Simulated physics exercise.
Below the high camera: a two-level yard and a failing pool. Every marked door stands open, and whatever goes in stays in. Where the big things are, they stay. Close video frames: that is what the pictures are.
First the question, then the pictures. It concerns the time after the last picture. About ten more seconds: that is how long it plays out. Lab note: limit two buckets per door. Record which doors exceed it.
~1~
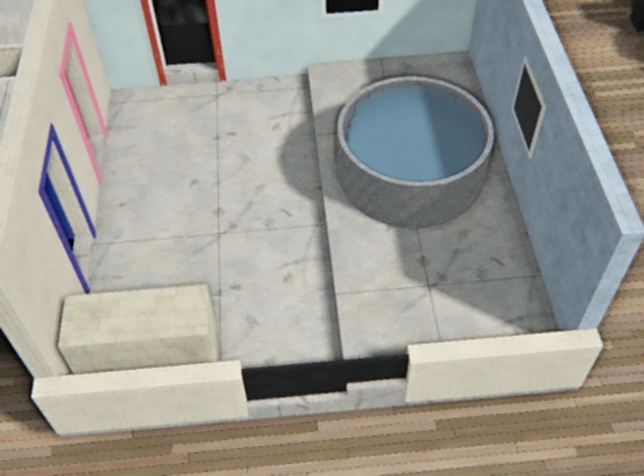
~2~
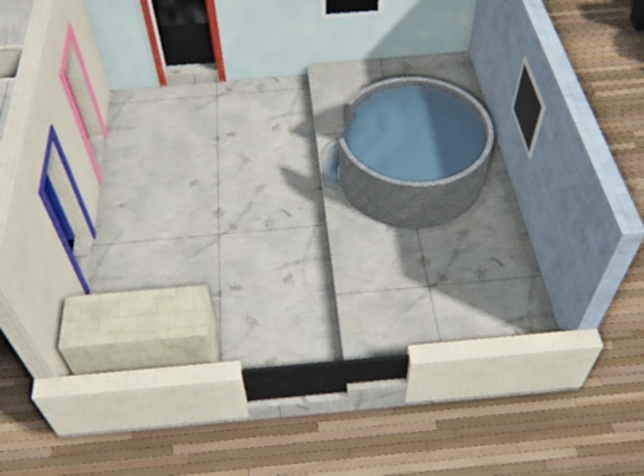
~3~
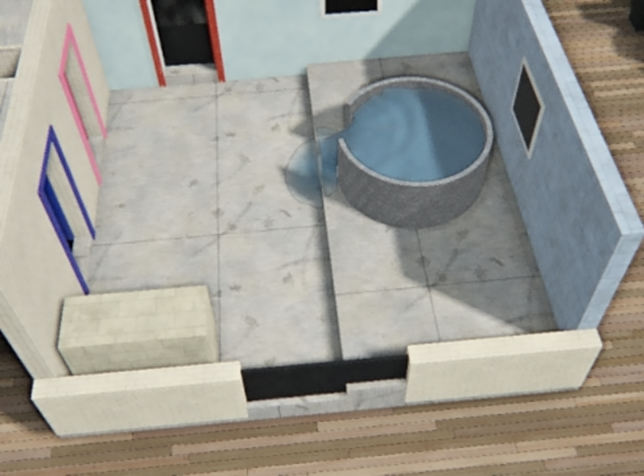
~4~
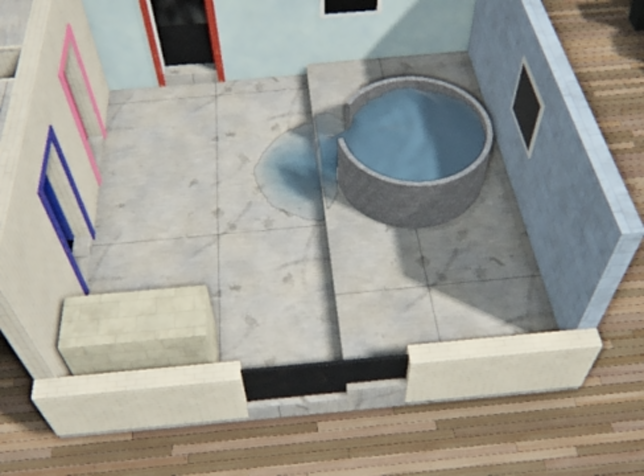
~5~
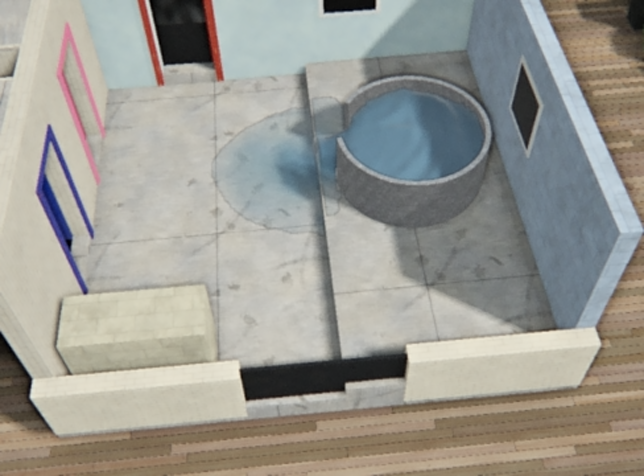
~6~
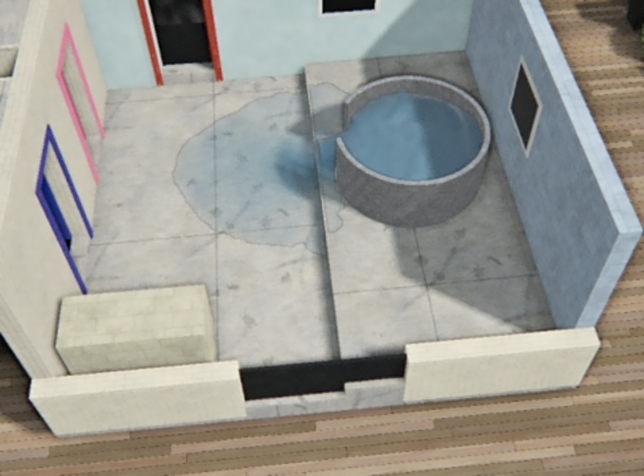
Result: The blue door overshoots the limit, the pink door overshoots the limit, the red door keeps inside the limit.
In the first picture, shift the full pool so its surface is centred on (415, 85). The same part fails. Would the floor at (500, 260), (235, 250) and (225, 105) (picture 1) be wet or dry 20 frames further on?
One after the other: Free of water, not flooded, flooded.
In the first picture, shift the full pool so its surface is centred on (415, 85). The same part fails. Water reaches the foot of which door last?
Last: The blue door.
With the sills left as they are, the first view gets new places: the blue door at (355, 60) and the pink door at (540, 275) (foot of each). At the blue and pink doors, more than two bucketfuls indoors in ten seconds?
Note: Blue remains short of it; pink remains short of it.
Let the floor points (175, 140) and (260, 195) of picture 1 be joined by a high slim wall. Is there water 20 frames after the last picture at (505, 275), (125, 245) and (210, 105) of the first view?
Taking the points in order - unwetted, wetted, wetted.
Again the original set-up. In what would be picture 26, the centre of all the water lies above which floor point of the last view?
I'd put my finger on (277, 182).
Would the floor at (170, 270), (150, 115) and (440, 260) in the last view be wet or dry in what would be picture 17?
Result, in order: Waterlogged / waterlogged / unflooded.
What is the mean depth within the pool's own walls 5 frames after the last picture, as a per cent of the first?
70 percent or so.
A moment on, water covers 40 % of the floor; the blue door wet at the sill, nothing in, the pink door under two buckets in, the red door wet at the sill, nothing in.
Next, water covers 45 % of the floor; the blue door under two buckets in, the pink door far over two buckets in, the red door wet at the sill, nothing in.
Then, water covers 50 % of the floor; the blue door over two buckets in, the pink door far over two buckets in, the red door wet at the sill, nothing in.
Later, water covers 60 % of the floor; the blue door over two buckets in, the pink door far over two buckets in, the red door wet at the sill, nothing in.
In the end, water covers 60 % of the floor; the blue door over two buckets in, the pink door far over two buckets in, the red door wet at the sill, nothing in.
